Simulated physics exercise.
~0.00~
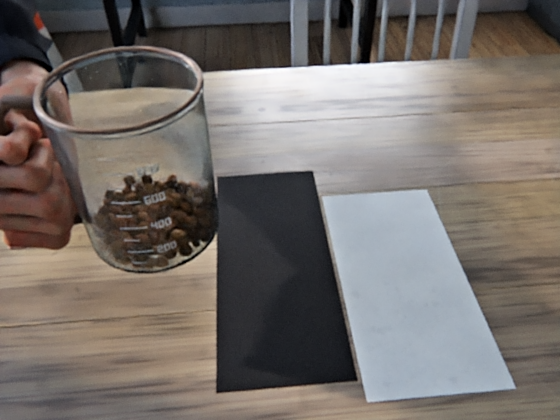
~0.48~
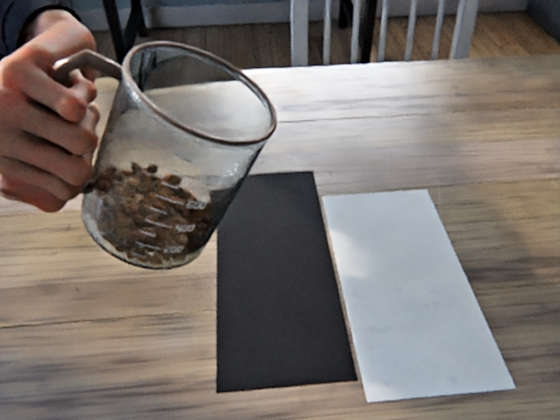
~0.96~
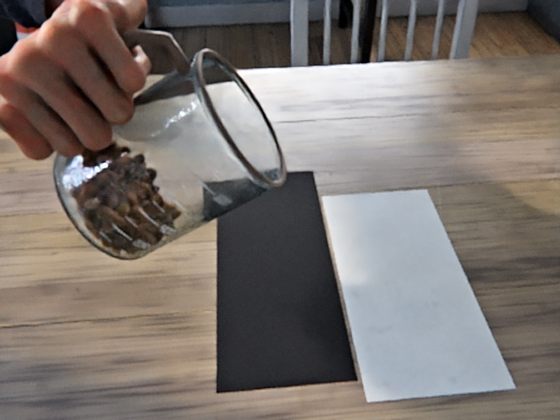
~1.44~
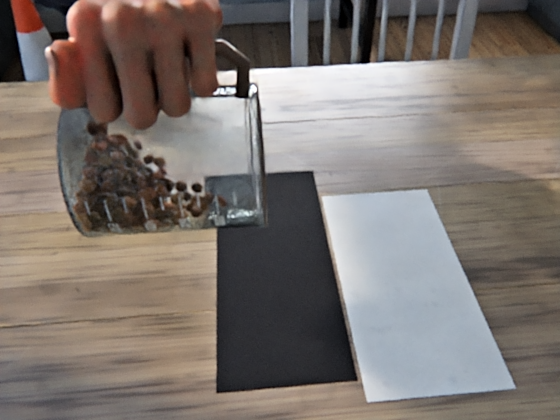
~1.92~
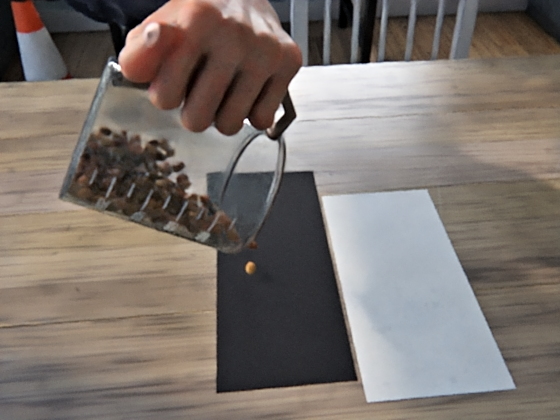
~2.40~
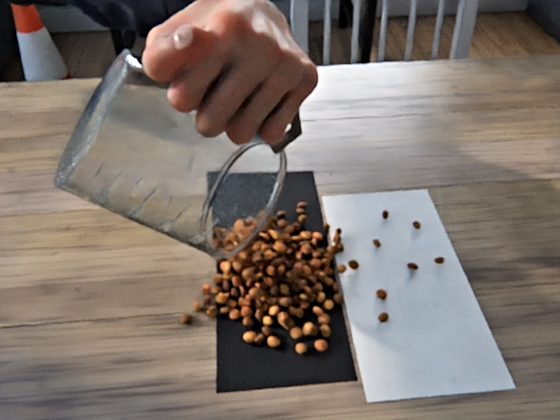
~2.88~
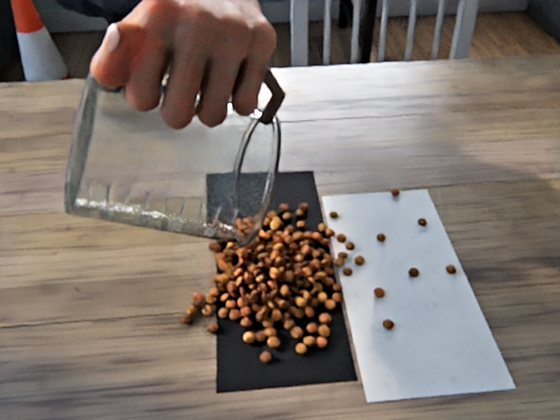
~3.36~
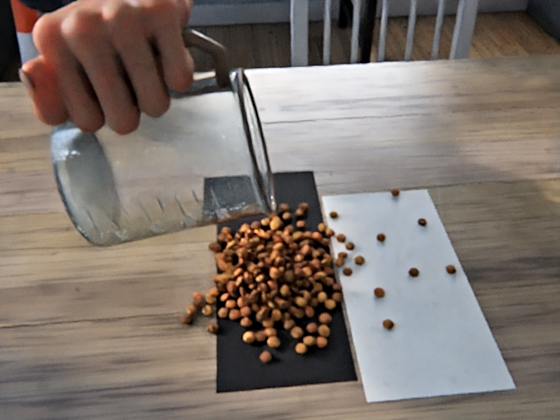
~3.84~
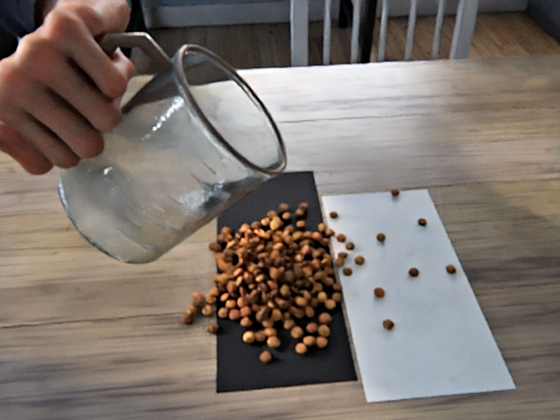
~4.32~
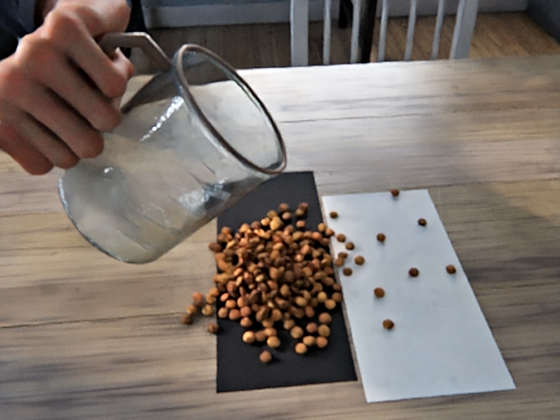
The footage shows a hand tipping a glass jug of brown kibble over a wooden table, pouring a heap mostly onto a black mat while some pieces scatter onto the adjacent white mat and bare table, then turning the emptied jug partly back and holding it there.
